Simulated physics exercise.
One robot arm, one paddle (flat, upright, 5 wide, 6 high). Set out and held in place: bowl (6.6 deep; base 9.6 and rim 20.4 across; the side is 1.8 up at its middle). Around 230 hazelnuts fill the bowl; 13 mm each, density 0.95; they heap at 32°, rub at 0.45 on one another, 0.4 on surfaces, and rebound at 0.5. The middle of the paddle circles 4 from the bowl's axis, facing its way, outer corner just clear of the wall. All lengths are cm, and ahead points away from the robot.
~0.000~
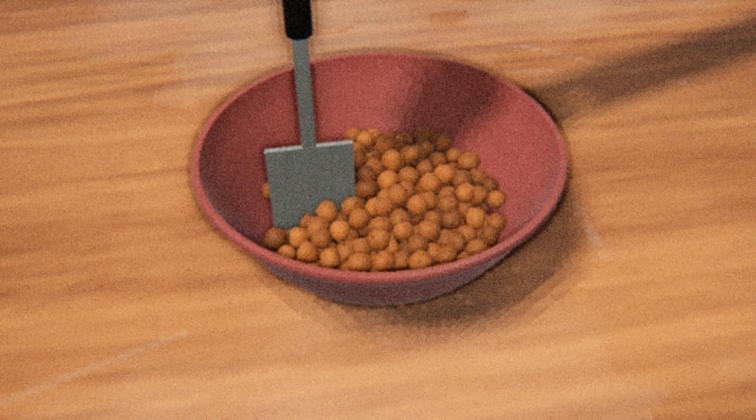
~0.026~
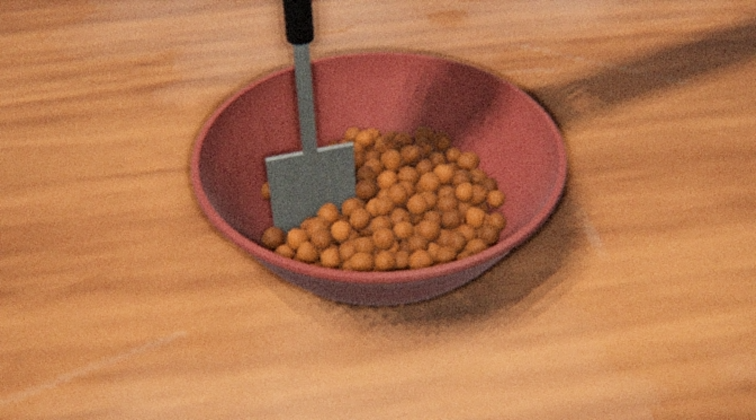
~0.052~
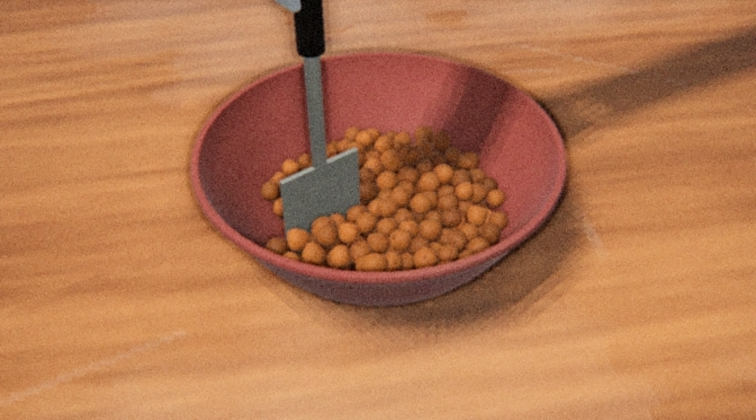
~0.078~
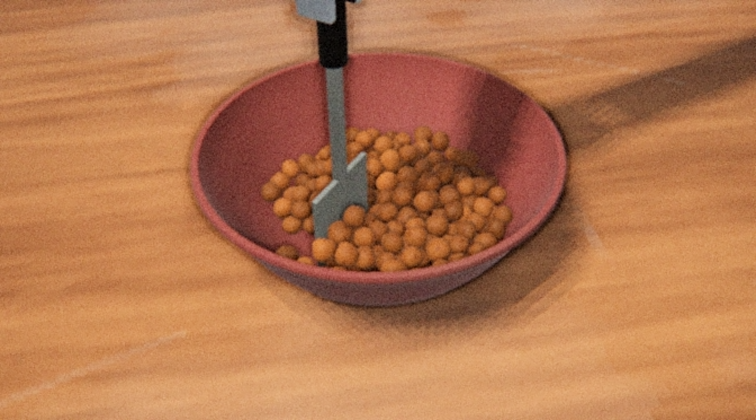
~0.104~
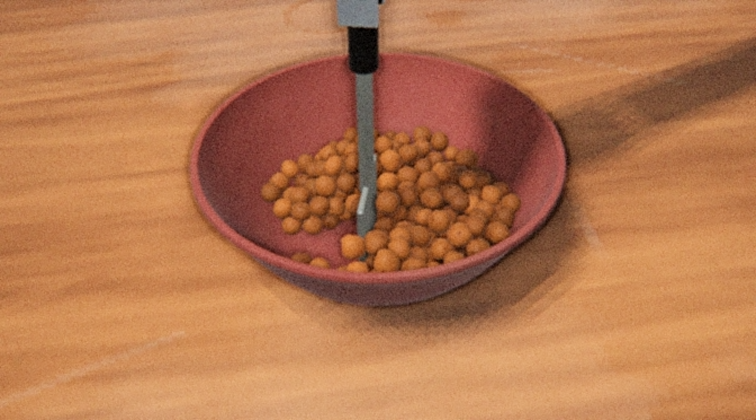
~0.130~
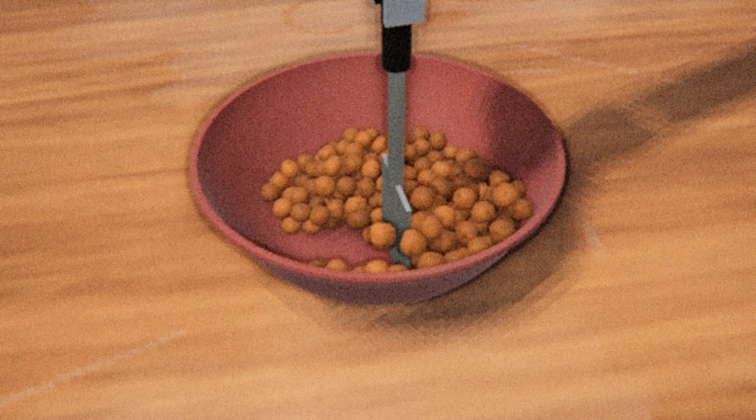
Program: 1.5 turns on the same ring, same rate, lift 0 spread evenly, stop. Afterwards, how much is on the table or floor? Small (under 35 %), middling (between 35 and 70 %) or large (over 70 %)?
On the table or floor the share is small, under 35 %.
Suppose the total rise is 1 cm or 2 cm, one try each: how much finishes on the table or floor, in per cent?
Some 20 and 15 per cent.
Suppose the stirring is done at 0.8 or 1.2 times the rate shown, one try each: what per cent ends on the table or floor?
Some 15 and 40 per cent.
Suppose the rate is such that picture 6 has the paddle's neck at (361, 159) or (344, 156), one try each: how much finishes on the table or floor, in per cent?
About 10 and 5 per cent.
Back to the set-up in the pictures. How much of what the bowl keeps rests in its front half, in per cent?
About 45 per cent.
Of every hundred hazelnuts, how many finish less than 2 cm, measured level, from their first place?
Some 0 per cent.
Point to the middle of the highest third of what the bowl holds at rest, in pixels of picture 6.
At about (437, 154).
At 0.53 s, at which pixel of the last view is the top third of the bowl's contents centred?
At about (347, 257).
By 0.33 s, 266° round, highest piece 9 above the table; 207 in the bowl, 6 on the table or floor, 19 in flight or on the tool.
By 0.53 s, 77° round, highest piece 9 above the table; 183 in the bowl, 41 on the table or floor, 8 in flight or on the tool.
By 0.82 s, 180° round, highest piece 6 above the table; 177 in the bowl, 55 on the table or floor.
By 1.52 s, 180° round, highest piece 6 above the table; 177 in the bowl, 55 on the table or floor.
Final count, 177 in the bowl, 55 on the table or floor. That is 24 % on the table or floor.
